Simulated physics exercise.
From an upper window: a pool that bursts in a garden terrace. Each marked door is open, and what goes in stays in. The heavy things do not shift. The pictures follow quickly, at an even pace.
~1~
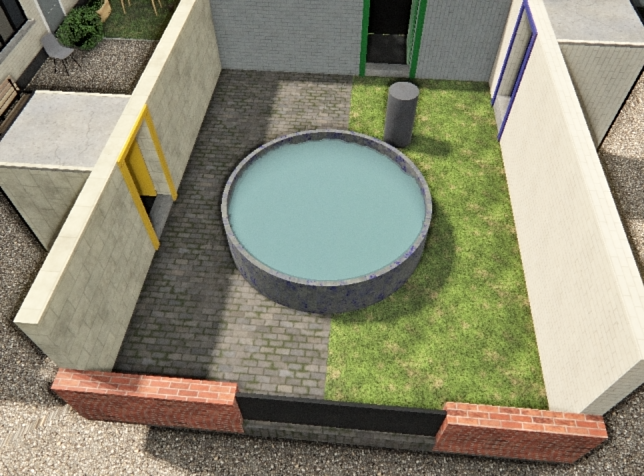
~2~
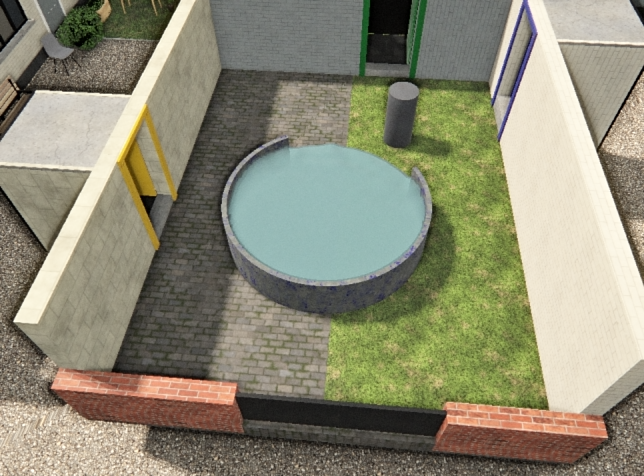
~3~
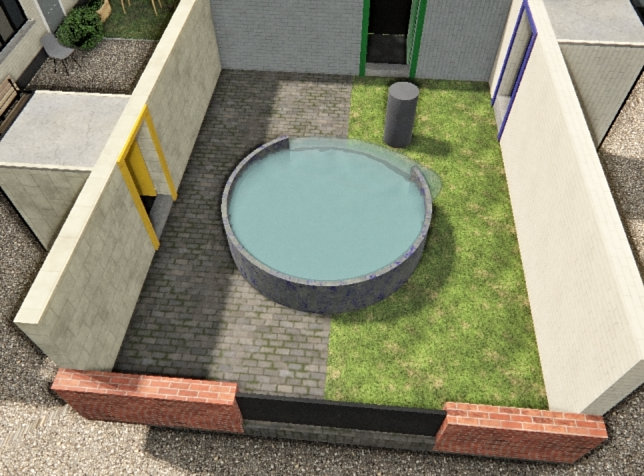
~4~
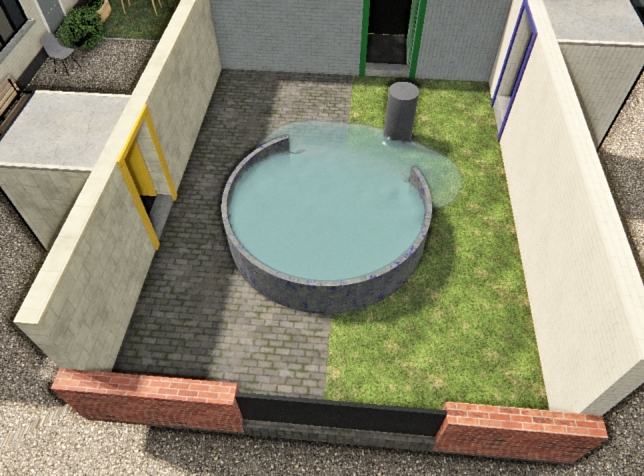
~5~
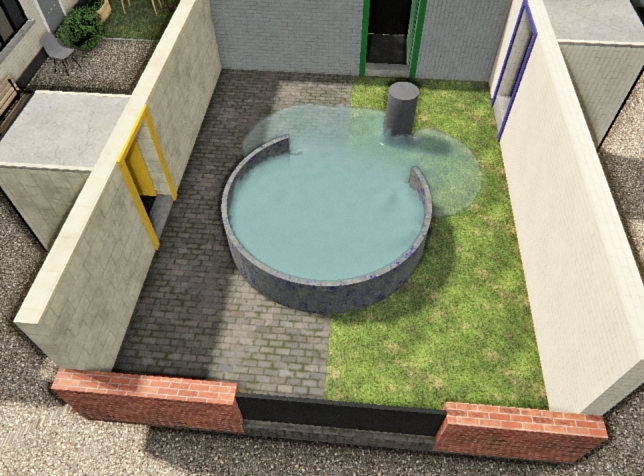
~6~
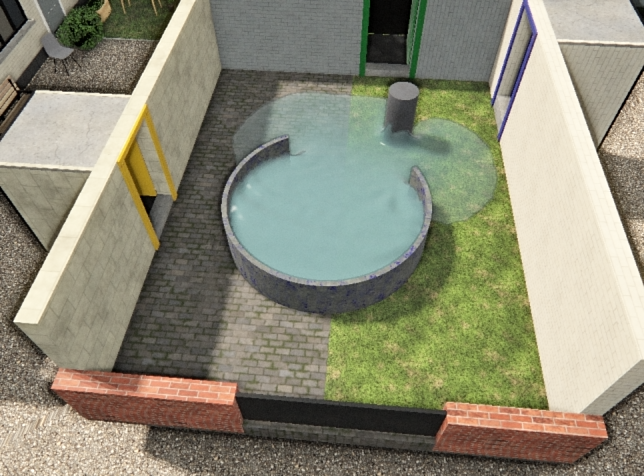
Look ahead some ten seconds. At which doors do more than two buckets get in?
One by one: The yellow door holds within the limit; the blue door holds within the limit; the green door floods.
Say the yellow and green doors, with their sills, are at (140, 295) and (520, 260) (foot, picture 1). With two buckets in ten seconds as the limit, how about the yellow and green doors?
The yellow one takes less, the green one is under.
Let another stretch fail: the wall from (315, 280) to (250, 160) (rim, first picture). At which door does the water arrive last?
That is the blue one.
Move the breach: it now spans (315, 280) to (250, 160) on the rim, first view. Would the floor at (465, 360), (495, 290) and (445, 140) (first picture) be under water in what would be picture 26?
As listed: Wet, dry, no water.
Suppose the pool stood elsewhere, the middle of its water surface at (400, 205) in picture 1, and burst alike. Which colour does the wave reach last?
The yellow-painted one.
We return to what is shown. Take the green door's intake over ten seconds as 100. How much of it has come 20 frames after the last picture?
Close to 80 %.
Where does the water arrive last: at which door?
The yellow door.
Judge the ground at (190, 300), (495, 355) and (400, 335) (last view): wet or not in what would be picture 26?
In that order: Not flooded, free of water, no water.
A moment on, water covers 45 % of the floor; the yellow door not reached, the blue door wet at the sill, nothing in, the green door wet at the sill, nothing in.
Next, water covers 45 % of the floor; the yellow door not reached, the blue door wet at the sill, nothing in, the green door over two buckets in.
Then, water covers 60 % of the floor; the yellow door not reached, the blue door wet at the sill, nothing in, the green door over two buckets in.
Later, water covers 85 % of the floor; the yellow door wet at the sill, nothing in, the blue door under two buckets in, the green door far over two buckets in.
In the end, water covers 100 % of the floor; the yellow door under two buckets in, the blue door under two buckets in, the green door far over two buckets in.
